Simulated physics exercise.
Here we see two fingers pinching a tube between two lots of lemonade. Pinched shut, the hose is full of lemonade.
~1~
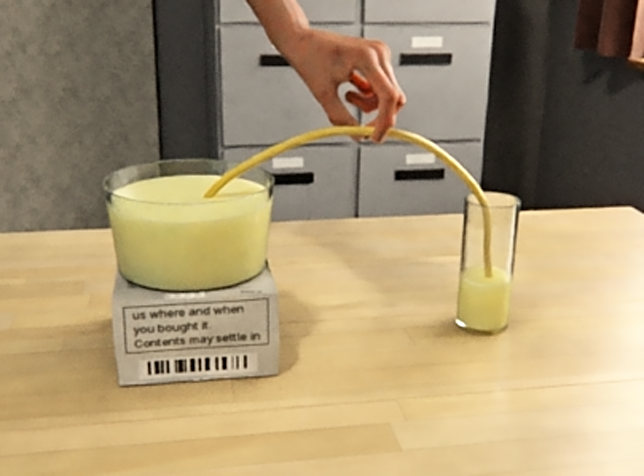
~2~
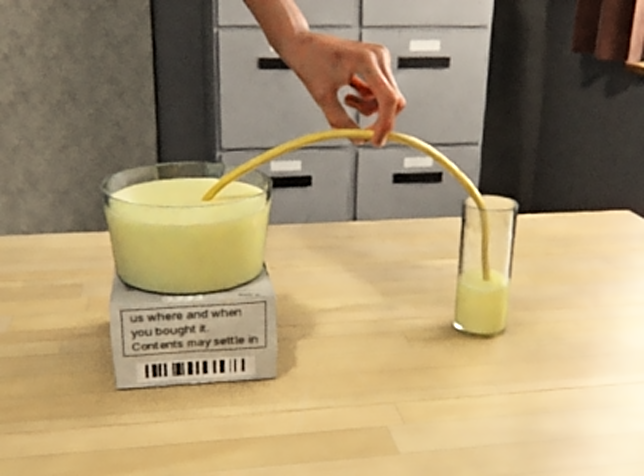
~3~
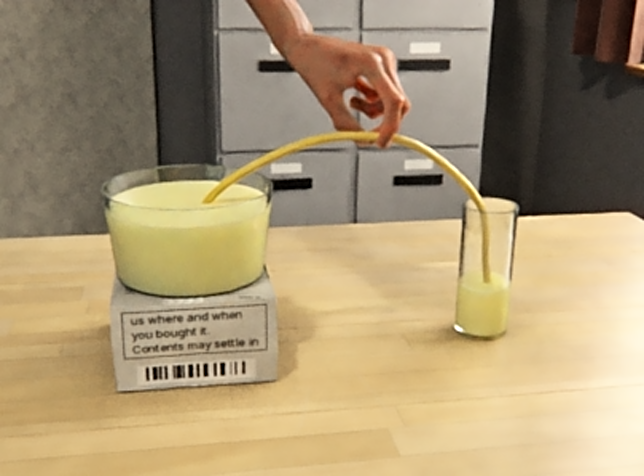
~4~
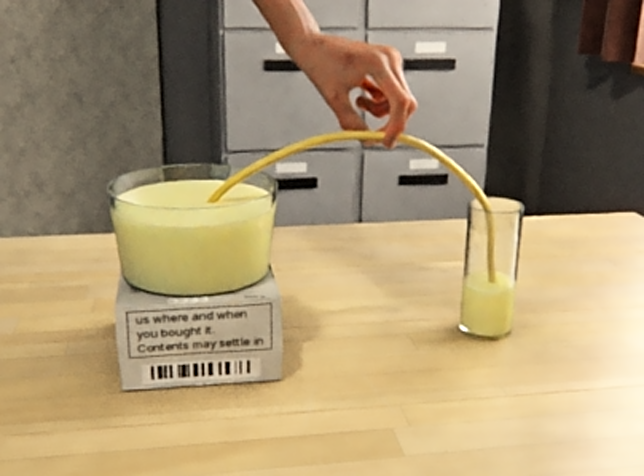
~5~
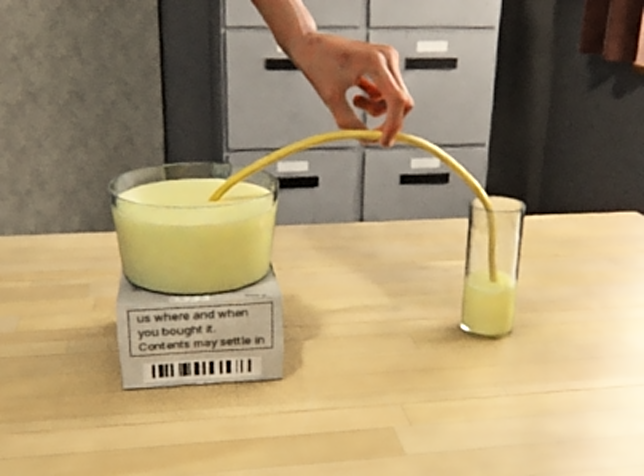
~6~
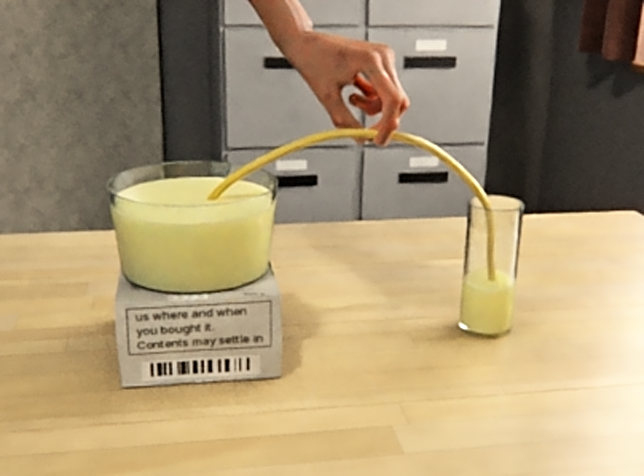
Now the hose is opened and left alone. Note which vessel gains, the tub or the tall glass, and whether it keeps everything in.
Flow - right side, taker - lets some out.
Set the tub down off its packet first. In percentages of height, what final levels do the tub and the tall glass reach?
You'd see the first filled to 75 per cent of its height and the second to 45 per cent.
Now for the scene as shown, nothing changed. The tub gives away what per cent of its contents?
Somewhere near 20 per cent by the end.
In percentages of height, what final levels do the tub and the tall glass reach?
Final levels, respectively: 60 per cent and 100 per cent.
A moment on, the tub is about three quarters full; the tall glass is about two thirds full.
Further on, the tub is about two thirds full; the tall glass is full to the brim; a puddle lies under the lower one; the two surfaces are level.
When it is over, the tub is about two thirds full; the tall glass is full to the brim; a puddle lies under the lower one; the two surfaces are level.
